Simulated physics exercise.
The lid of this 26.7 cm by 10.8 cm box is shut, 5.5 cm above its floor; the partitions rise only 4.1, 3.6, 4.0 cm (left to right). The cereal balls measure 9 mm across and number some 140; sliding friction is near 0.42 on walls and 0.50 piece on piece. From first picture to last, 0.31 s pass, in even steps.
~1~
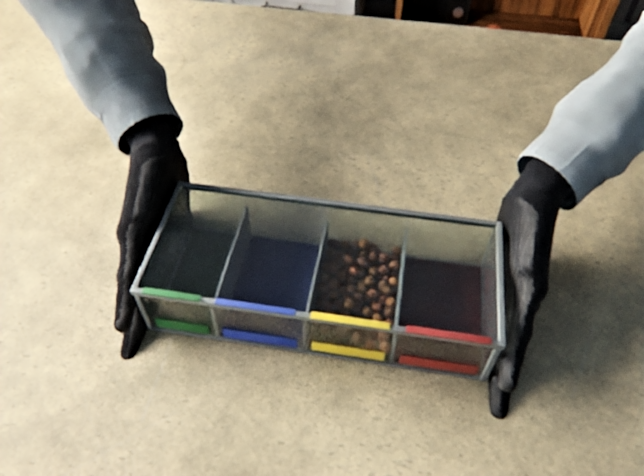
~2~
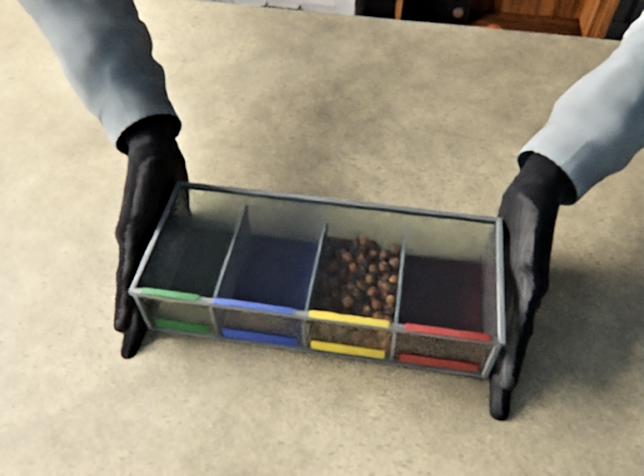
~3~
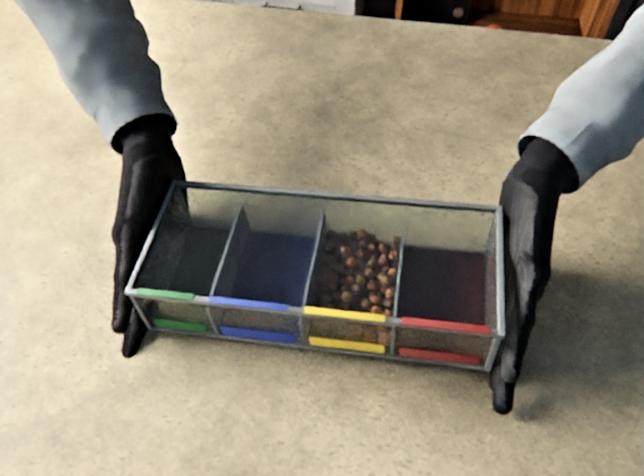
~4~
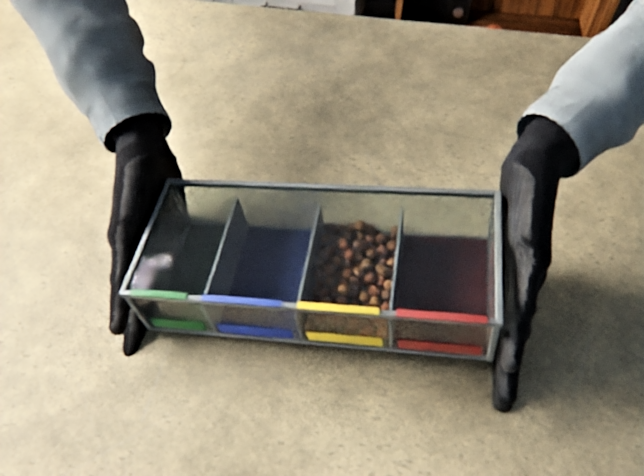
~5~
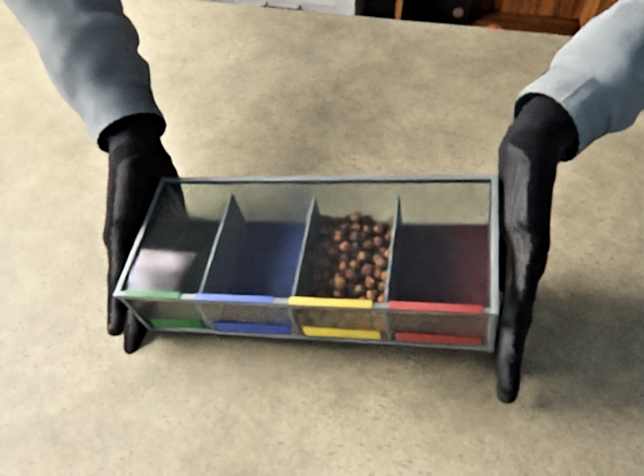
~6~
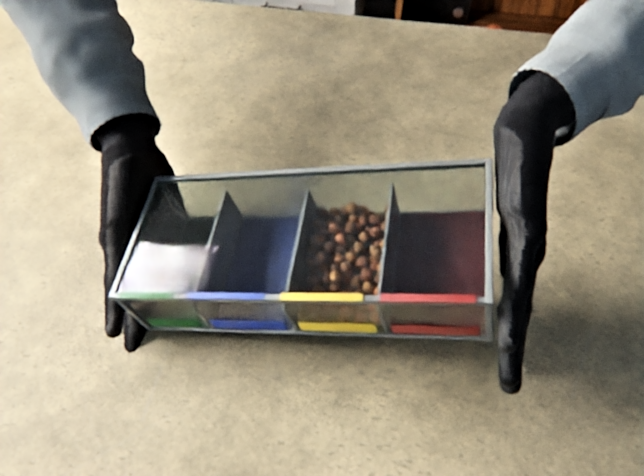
A pale, mottled countertop is seen from above at an angle, with a strip of brown wooden shelving at the top edge. Two black-gloved hands in light blue-grey sleeves hold a clear, lidded box whose four compartments are marked green, blue, yellow and red, with small brown balls in the yellow one. The hands gradually tilt the box, raising its right side, while a whitish reflection appears over the green compartment and the balls stay in theirs.
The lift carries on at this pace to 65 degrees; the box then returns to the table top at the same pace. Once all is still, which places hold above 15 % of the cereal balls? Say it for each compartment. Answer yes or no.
Red compartment: No; blue compartment: No; green compartment: No; yellow compartment: Yes.
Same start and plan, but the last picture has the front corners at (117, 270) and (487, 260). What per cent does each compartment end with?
Red 0; blue 0; green 0; yellow 100.
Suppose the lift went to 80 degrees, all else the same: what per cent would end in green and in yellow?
Green 5; yellow 85.
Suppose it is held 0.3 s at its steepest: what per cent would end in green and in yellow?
Then: Green 0; yellow 100.
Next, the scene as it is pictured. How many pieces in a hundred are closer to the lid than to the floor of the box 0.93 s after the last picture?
Some 10 per cent.
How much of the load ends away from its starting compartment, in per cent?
Some 0 per cent.
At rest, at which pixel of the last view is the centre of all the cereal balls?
At about (339, 301).
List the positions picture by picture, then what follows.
In the first frame, box tilt 0 degrees, front corners at (137, 289) and (499, 342); yellow 100 %.
In the second frame, box tilt 1 degrees, front corners at (136, 290) and (499, 339).
In the third frame, box tilt 4 degrees, front corners at (132, 290) and (498, 331), lowest corner left front.
In the fourth frame, box tilt 8 degrees, front corners at (127, 291) and (496, 320), lowest corner left front.
In the fifth frame, box tilt 12 degrees, front corners at (122, 293) and (492, 310), lowest corner left front.
In the sixth frame, box tilt 15 degrees, front corners at (116, 294) and (486, 299), lowest corner left front; yellow 100 %.
Then, 0.93 s after the last picture, tilt 64 degrees; yellow 100 %.
Then, 1.54 s after the last picture, tilt 28 degrees; yellow 100 %.
Then, 2.20 s after the last picture, tilt 0 degrees; yellow 100 %.
In the end, red 0 %, blue 0 %, green 0 %, yellow 100 %.
